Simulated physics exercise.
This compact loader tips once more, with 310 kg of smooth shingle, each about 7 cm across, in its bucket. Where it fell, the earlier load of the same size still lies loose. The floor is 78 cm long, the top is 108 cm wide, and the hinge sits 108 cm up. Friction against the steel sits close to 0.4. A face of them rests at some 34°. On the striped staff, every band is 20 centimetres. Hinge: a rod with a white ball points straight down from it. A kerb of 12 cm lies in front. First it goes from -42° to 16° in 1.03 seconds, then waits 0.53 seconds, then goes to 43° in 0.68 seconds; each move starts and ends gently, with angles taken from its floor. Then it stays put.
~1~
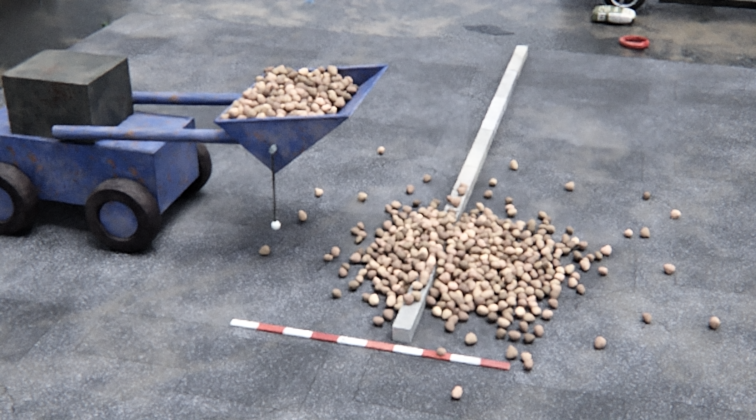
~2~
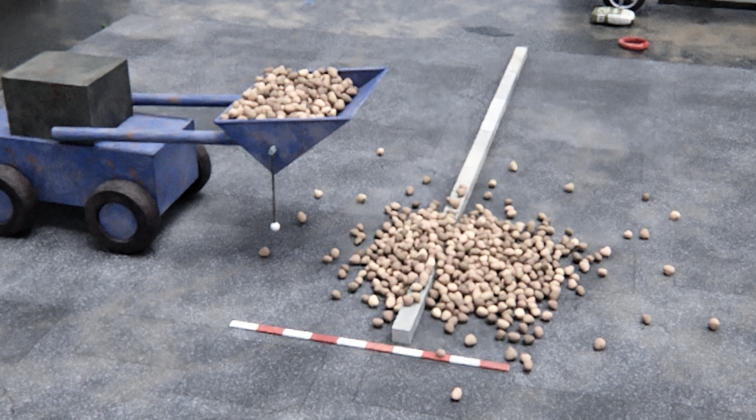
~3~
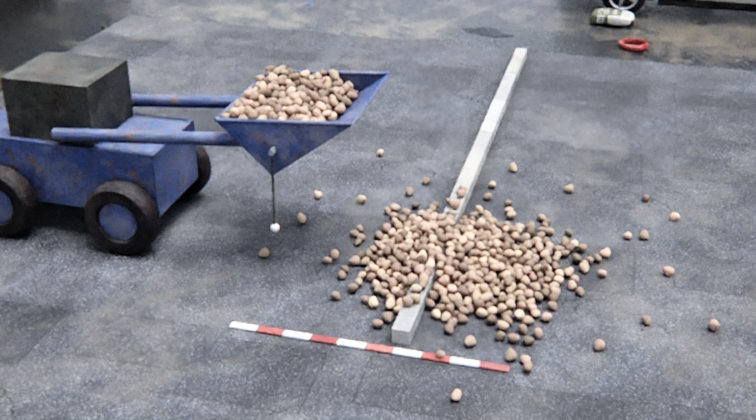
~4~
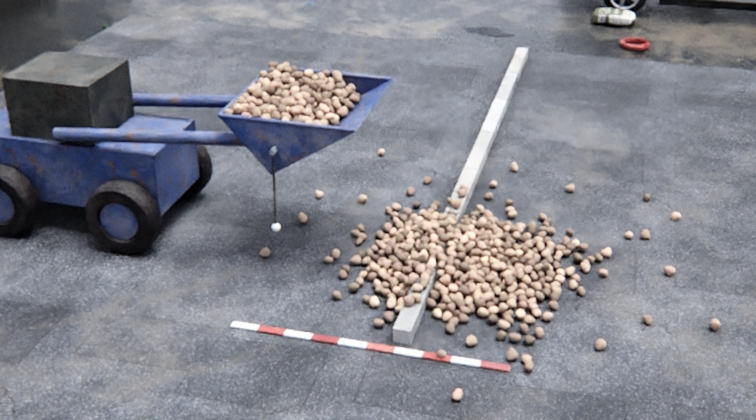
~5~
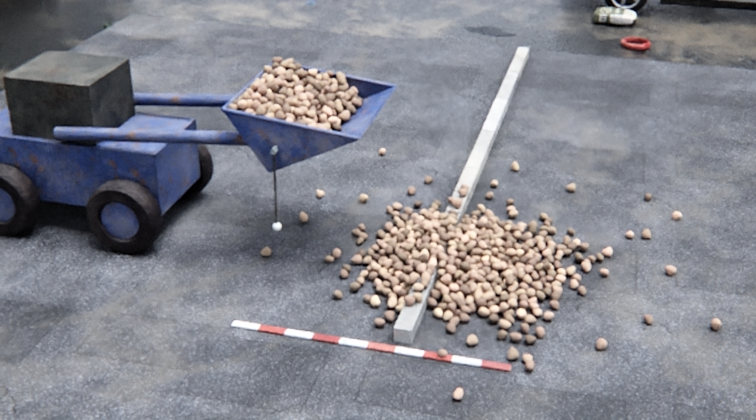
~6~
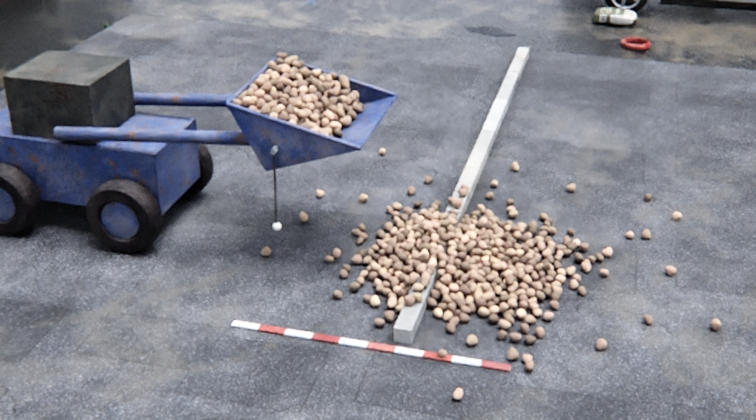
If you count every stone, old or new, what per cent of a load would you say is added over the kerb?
I would say about 11 per cent.
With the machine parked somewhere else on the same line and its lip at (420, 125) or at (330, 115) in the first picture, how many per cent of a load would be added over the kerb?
Near 75 in a hundred, then near 0 in a hundred.
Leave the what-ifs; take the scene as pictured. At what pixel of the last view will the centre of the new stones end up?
Centre at roughly (392, 243).
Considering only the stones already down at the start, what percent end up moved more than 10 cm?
I'd say roughly 5 per cent of them.
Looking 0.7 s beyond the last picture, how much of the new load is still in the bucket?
Roughly 95 per cent of its load.
Then, 0.3 s after the last picture the floor is at 7°; in per cent of one load, 100 in the bucket, 37 on this side of the kerb, 64 over the kerb; the foremost stones are at (655, 263).
Then, 0.7 s after the last picture the floor is at 16°; in per cent of one load, 94 in the bucket, 44 on this side of the kerb, 64 over the kerb; the foremost stones are at (655, 263).
Then, 2.3 s after the last picture the floor is at 43°; in per cent of one load, 0 in the bucket, 126 on this side of the kerb, 75 over the kerb; the foremost stones are at (655, 263).
Then, 4.8 s after the last picture the floor is at 43°; in per cent of one load, 0 in the bucket, 126 on this side of the kerb, 75 over the kerb; the foremost stones are at (655, 263). Net gain over the kerb, 11.
